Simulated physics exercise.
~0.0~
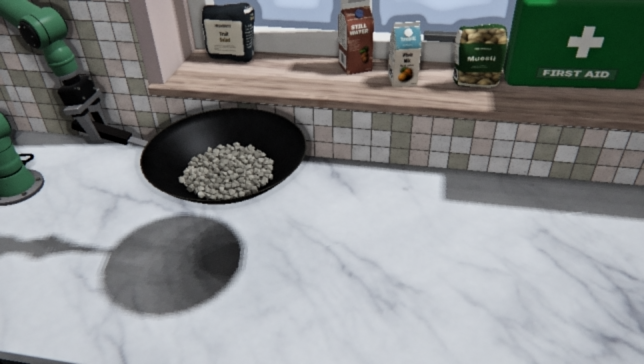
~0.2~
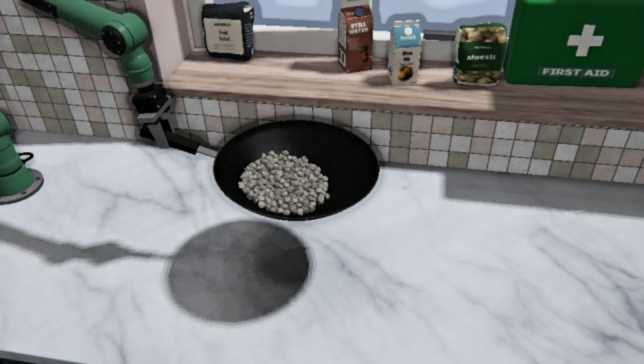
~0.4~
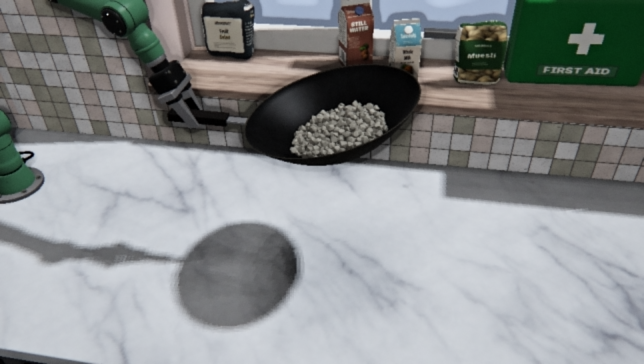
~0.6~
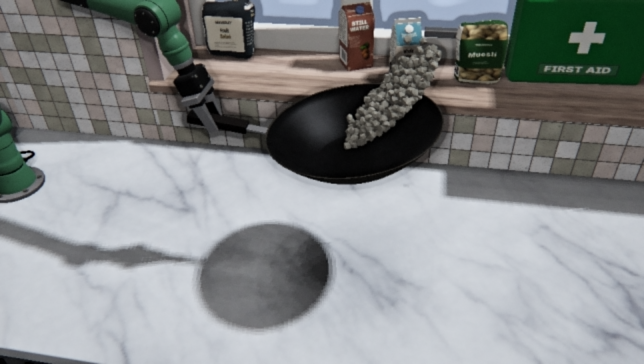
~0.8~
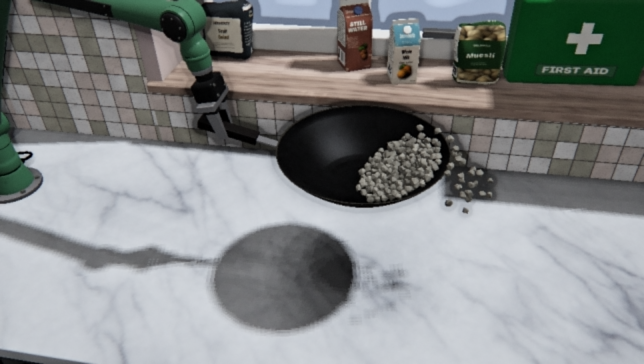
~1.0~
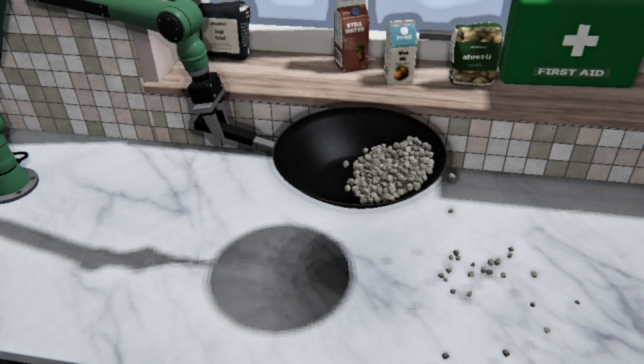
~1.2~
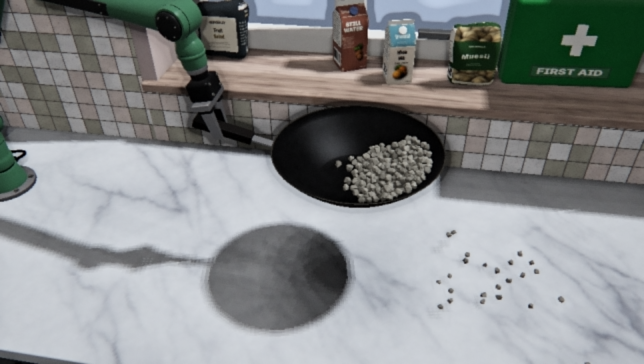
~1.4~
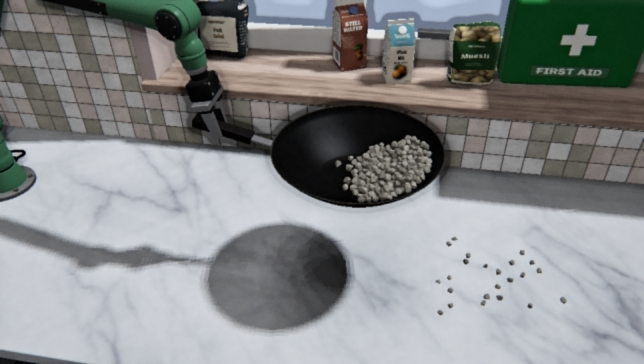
Green robot arm swinging a black wok rightward and tossing pale pebbles, catching most while some scatter across the marble counter.
